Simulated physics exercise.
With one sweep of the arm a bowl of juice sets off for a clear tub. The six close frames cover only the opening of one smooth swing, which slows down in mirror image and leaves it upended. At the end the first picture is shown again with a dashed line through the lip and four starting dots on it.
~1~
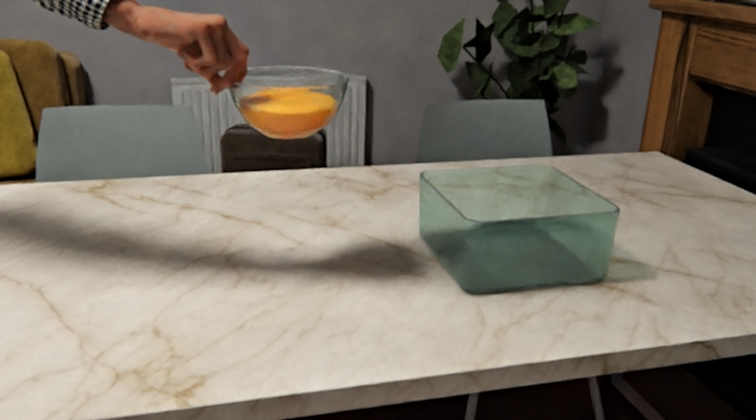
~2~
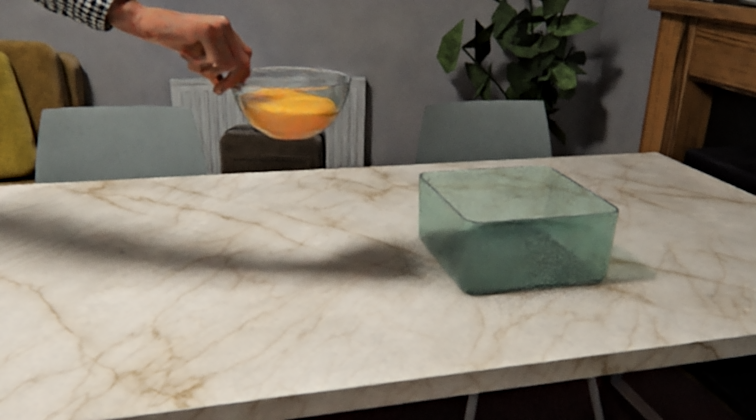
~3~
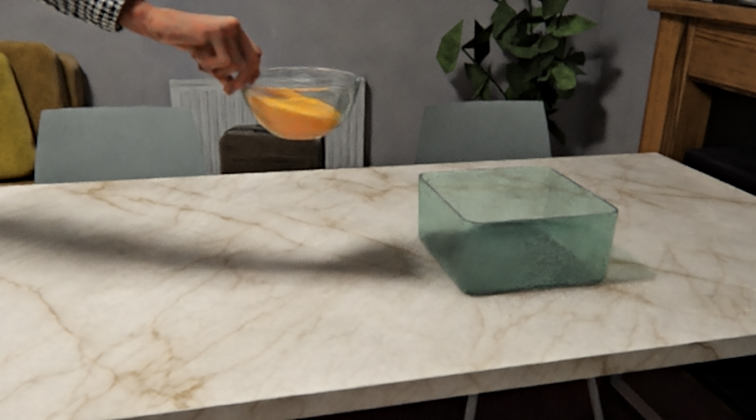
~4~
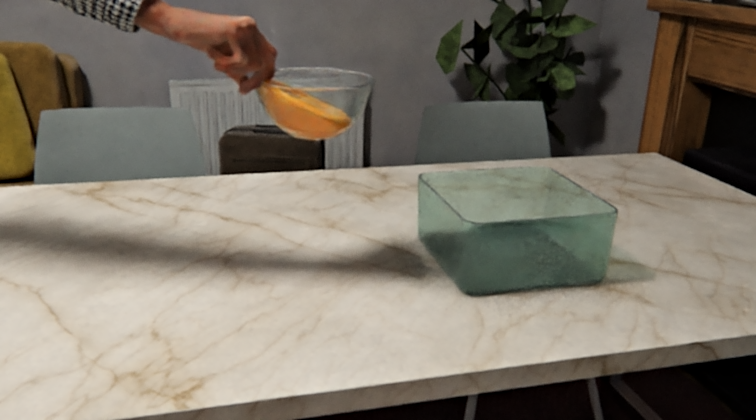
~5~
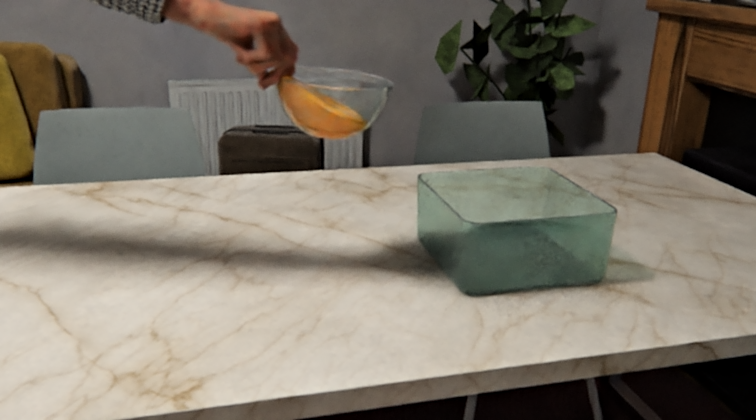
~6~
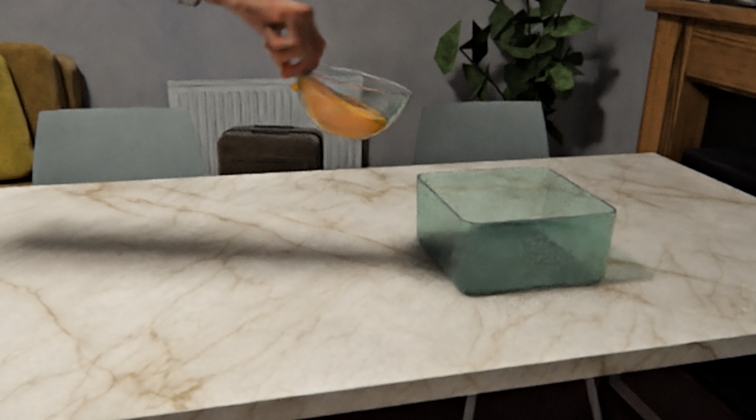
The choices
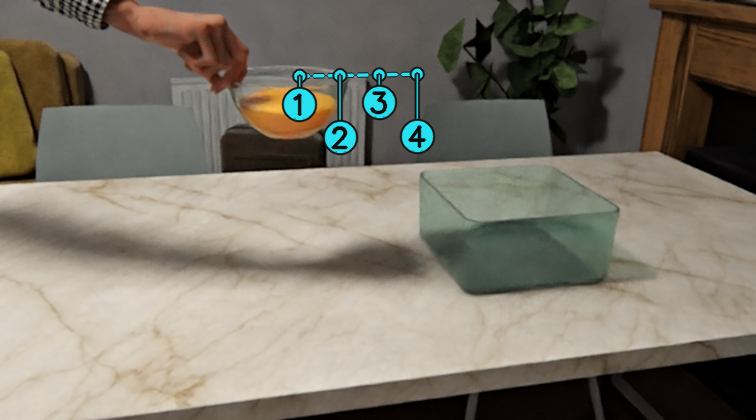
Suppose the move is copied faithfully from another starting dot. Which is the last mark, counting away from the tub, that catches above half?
Go for 1.
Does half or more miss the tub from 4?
No, not at all.
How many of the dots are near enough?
All of them.
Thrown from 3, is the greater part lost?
No, that is safe.
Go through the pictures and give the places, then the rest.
Upright, lip at (344, 75); tub from (460, 292) to (604, 277); nothing has left yet, in the first picture.
Upright, lip at (347, 76); nothing has left yet, in the second picture.
Upright, lip at (356, 76); nothing has left yet, in the third picture.
Upright, lip at (370, 77); nothing has left yet, in the fourth picture.
Tipped about 4°, lip at (388, 81); juice is over the rim, down to (271, 77), in the fifth picture.
Tipped about 13°, lip at (407, 89); nothing has left yet, in the sixth picture.
On the marked copy, 1 at (299, 76); 2 at (340, 75); 3 at (379, 74); 4 at (417, 74).
With 1, about 64 % lands in the tub, 29 % falls short and 8 % goes beside or beyond.
With 2, about 82 % lands in the tub, 11 % falls short and 7 % goes beside or beyond.
With 3, about 91 % lands in the tub, 5 % falls short and 4 % goes beside or beyond.
With 4, about 69 % lands in the tub, 2 % falls short and 29 % goes beside or beyond.
